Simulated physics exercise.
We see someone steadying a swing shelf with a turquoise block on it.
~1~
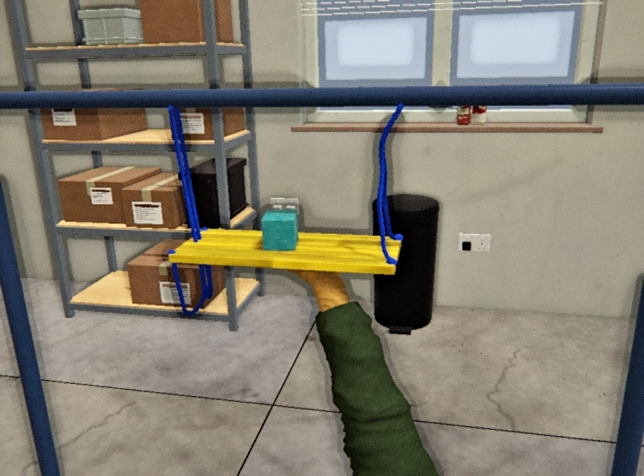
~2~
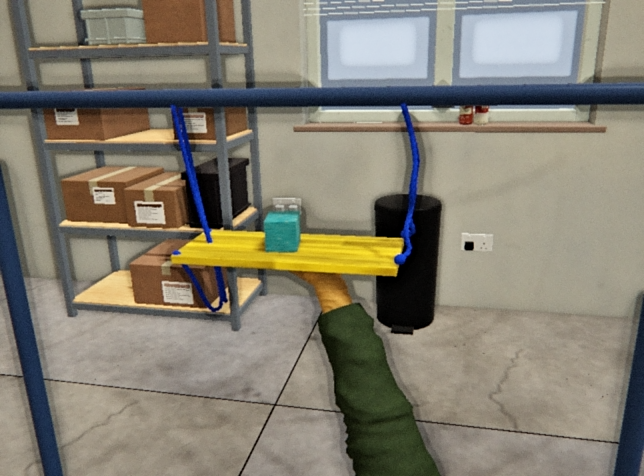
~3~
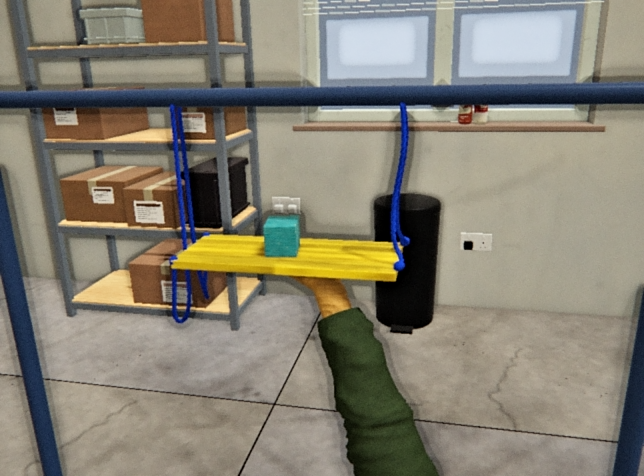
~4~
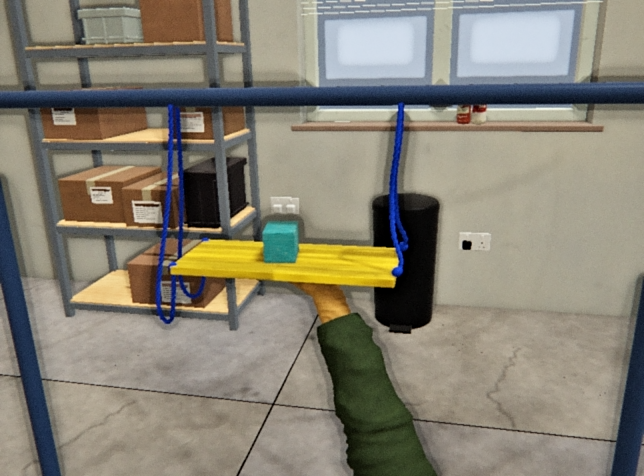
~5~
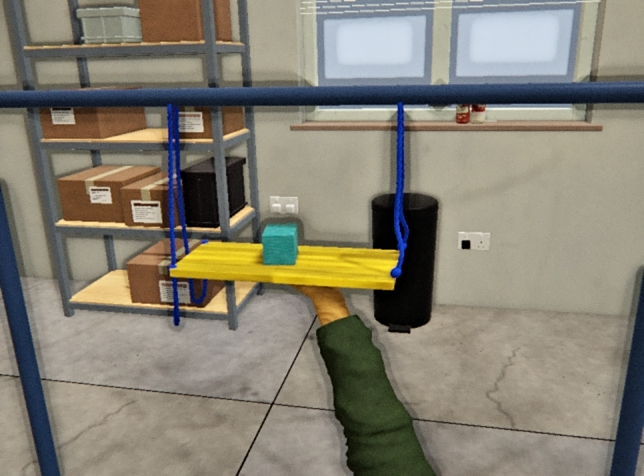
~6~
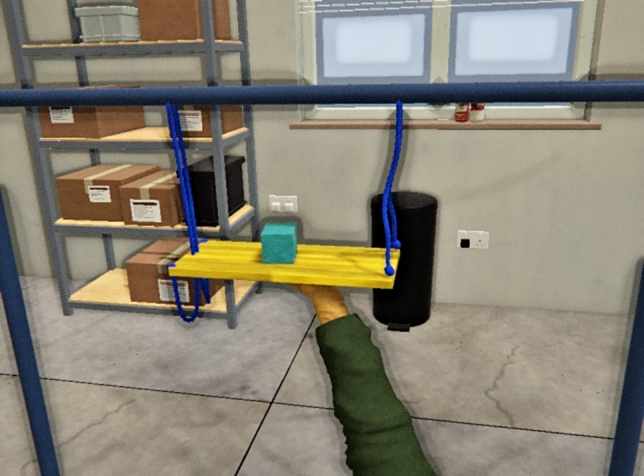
In a storeroom with shelves of boxes, a green-sleeved arm steadied a yellow hanging shelf from below as it dipped slightly, its blue cords shifting, while the turquoise block stayed on top.
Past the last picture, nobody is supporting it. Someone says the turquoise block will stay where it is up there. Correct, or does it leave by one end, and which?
Wrong, the left end.
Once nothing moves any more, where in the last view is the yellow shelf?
(329, 328).
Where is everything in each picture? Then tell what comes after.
In the first frame, turquoise block (281, 230); yellow shelf (276, 264).
In the second frame, turquoise block (283, 231).
In the third frame, turquoise block (282, 236).
In the fourth frame, turquoise block (281, 242); yellow shelf (277, 277).
In the fifth frame, turquoise block (281, 244).
In the sixth frame, turquoise block (280, 243); yellow shelf (276, 278); left cords slack, hanging in a loop; right cords almost straight.
Then, 0.44 s past the final frame, board tipped 27° down to the left; block sliding near (185, 335).
Then, 0.98 s past the final frame, board tipped 37° down to the left; block on the floor.
Then, 1.52 s past the final frame, board tipped 38° down to the left; block on the floor.
When it is over, board tipped 40° down to the left; block on the floor. The turquoise block drops leftwards.
